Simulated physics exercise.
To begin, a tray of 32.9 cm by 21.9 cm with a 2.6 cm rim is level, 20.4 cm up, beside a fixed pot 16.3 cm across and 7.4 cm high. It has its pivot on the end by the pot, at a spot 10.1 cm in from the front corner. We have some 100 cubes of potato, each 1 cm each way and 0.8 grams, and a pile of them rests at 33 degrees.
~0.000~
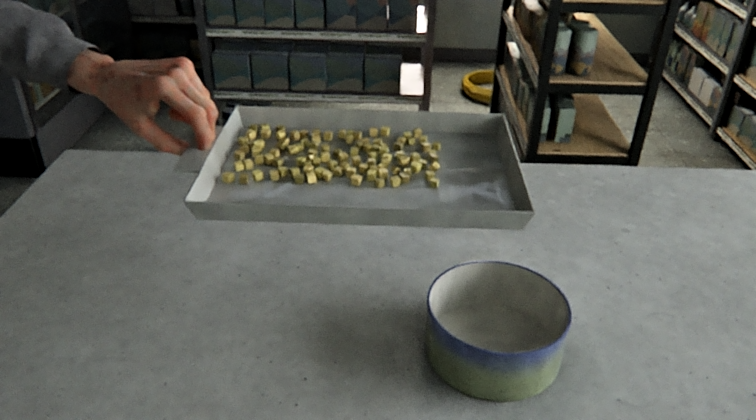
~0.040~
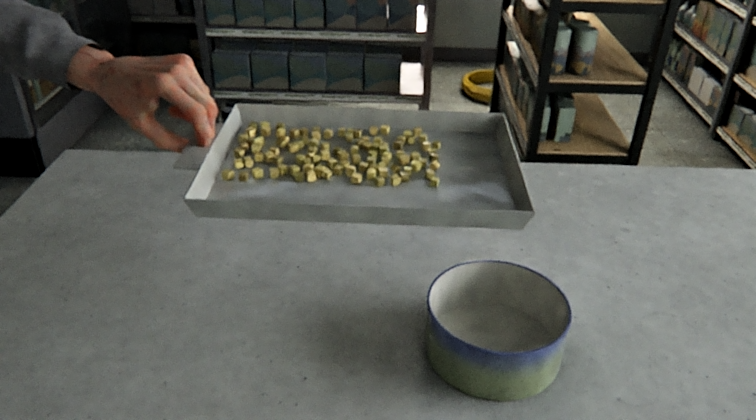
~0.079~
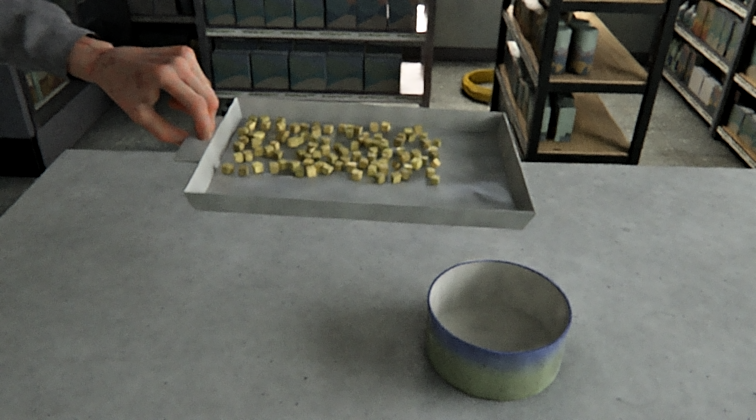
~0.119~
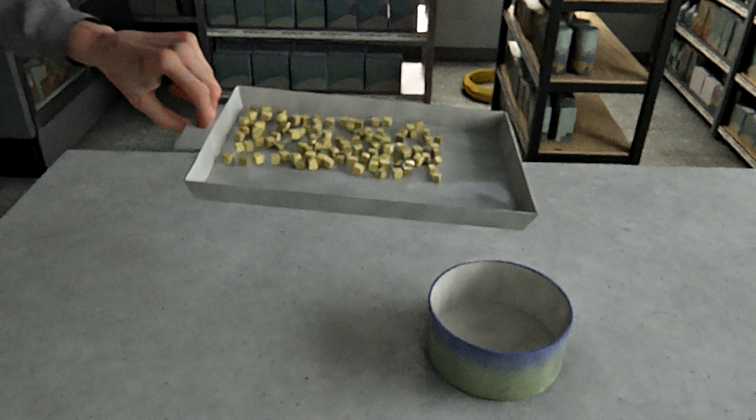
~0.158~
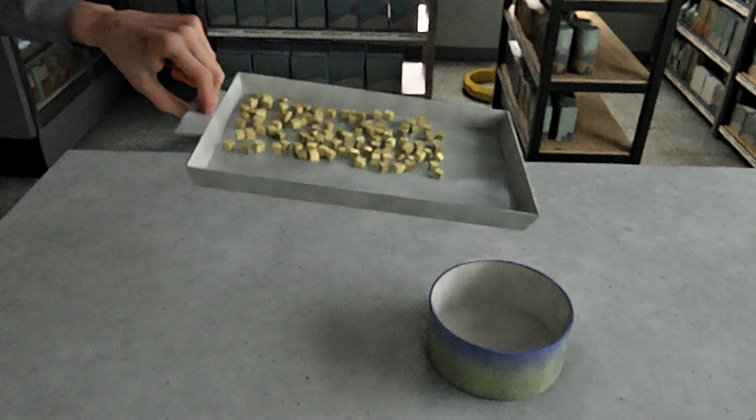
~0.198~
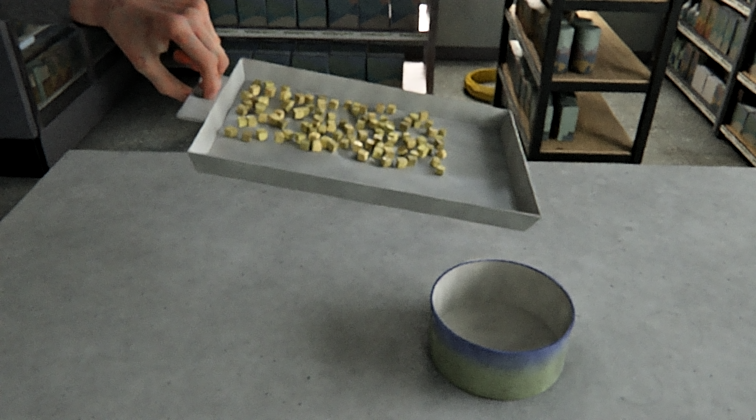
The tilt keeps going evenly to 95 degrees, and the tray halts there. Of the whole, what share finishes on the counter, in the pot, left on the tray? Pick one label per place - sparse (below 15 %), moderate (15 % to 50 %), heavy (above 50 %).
Counter: Heavy; pot: Moderate; tray: Sparse.
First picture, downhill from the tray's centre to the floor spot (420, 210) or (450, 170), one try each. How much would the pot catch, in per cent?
First try: Around 80 percent; second try: Around 0 percent.
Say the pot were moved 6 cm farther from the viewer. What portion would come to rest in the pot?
Close to 30 per cent, then.
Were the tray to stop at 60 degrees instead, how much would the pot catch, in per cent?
20 percent.
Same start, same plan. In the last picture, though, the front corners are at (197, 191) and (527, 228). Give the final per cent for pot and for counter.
You'd end with pot at 60 and counter at 40.
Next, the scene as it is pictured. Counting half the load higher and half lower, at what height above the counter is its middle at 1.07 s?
The halfway line is at about 14 cm.
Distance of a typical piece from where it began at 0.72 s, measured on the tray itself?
About 8 cm.
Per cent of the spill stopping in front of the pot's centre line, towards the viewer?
Estimate: Close to 50 per cent of the pieces.
After 0.72 s, tilt 51 degrees; the tray holds 100 %, the pot 0 %.
Then, at 1.07 s, tilt 78 degrees; the tray holds 40 %, the pot 5 %.
After 1.51 s, tilt 95 degrees; the tray holds 20 %, the pot 25 %.
By 2.9 s all is still; counter 60 %, pot 40 %, tray 0 %.
